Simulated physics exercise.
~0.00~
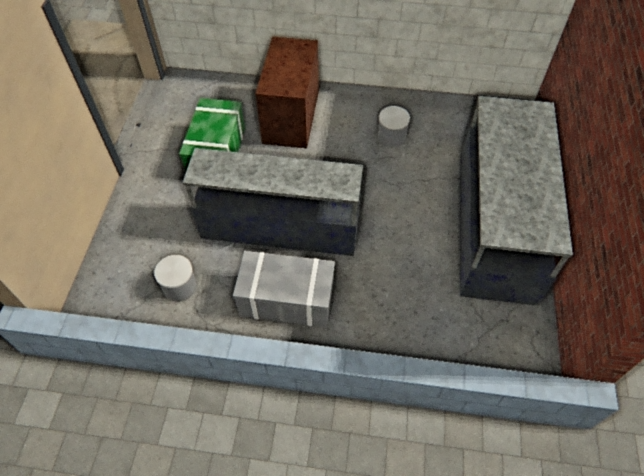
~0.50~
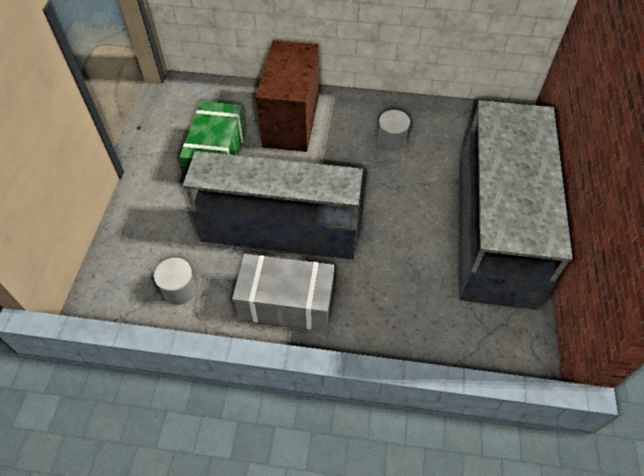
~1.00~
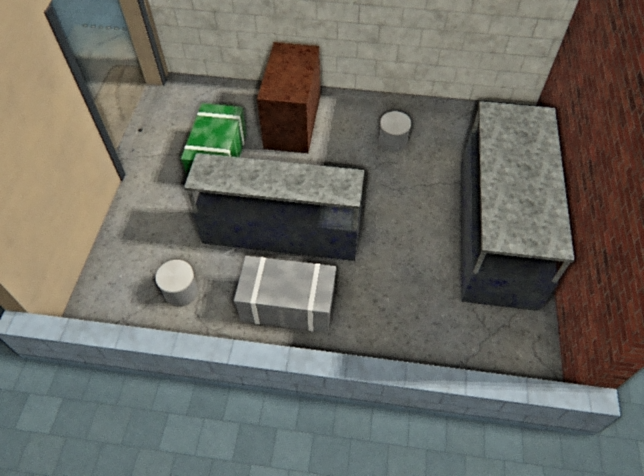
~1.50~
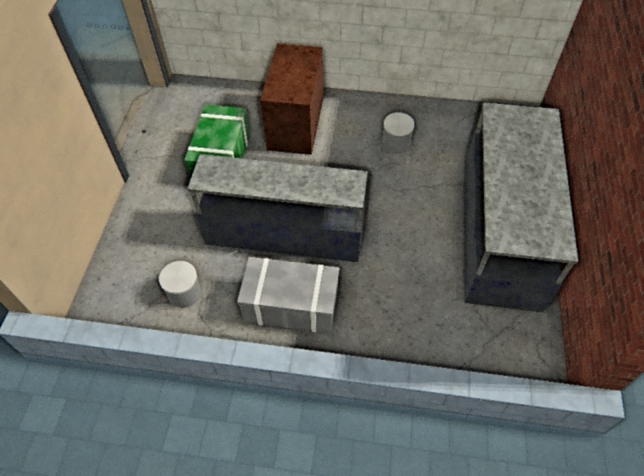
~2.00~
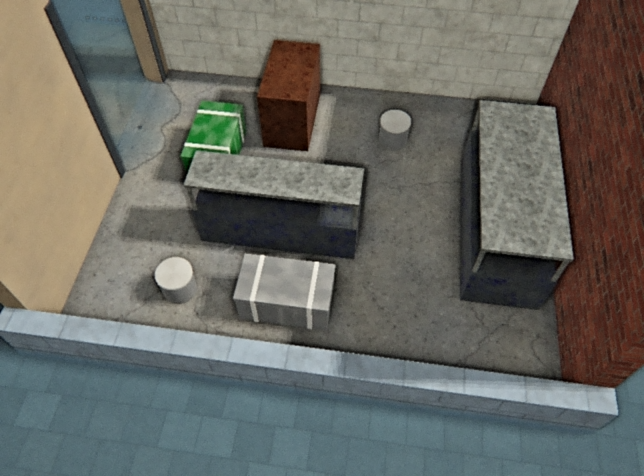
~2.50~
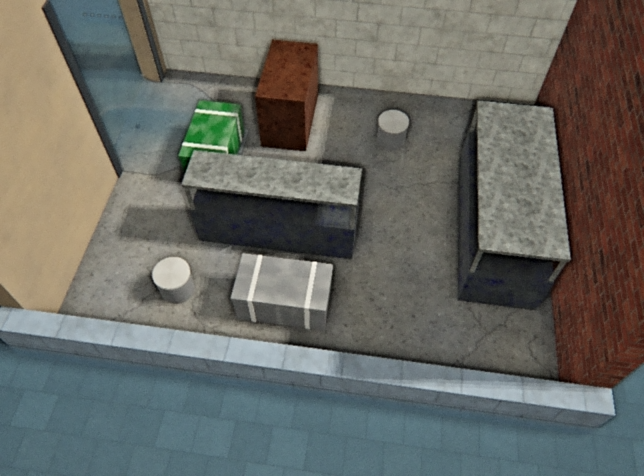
A small shop with a concrete floor, its near side bounded by a low pale-blue wall, is seen from high above. A green trunk with white bands sits at upper left beside a rust-brown box, with two stone-topped counters, two pale round drums and a grey banded box around them. Bluish water spreads over the paving outside and creeps through the upper-left doorway, while the objects stay put and the view shifts very slightly.
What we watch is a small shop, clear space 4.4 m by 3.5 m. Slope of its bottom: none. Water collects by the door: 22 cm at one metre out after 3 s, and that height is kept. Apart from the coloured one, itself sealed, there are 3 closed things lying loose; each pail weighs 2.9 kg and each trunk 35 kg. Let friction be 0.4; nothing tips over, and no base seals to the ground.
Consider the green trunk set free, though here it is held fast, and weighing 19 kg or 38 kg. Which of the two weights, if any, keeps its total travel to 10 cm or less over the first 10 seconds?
My guess is neither amount suffices.
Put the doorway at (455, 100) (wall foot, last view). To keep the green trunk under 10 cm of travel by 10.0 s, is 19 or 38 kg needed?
Then no option works.
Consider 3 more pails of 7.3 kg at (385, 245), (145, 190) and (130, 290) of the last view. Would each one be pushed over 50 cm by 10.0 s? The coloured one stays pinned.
In that order: Within it, beyond it, beyond it.
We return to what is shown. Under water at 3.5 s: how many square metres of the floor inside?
Around 3.0 m2 of it.
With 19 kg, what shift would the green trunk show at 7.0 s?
250 cm.
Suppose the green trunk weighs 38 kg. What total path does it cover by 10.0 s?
Total distance: Near 250 cm.
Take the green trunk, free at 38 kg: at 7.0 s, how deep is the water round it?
About 7 cm.
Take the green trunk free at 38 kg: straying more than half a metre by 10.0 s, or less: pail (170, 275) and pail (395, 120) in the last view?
So that's further for the first and further for the second.
After 3.5 s the green trunk would be 37 cm from its start with 19 kg and 17 cm from its start with 38 kg; 6 cm of water round it then.
After 4.5 s the green trunk would be 125 cm from its start with 19 kg and 74 cm from its start with 38 kg; 7 cm of water round it then.
After 7.0 s the green trunk would be 225 cm from its start with 19 kg and 154 cm from its start with 38 kg; 7 cm of water round it then.
After 10.0 s the green trunk would be 139 cm from its start with 19 kg and 216 cm from its start with 38 kg; 13 cm of water round it then.
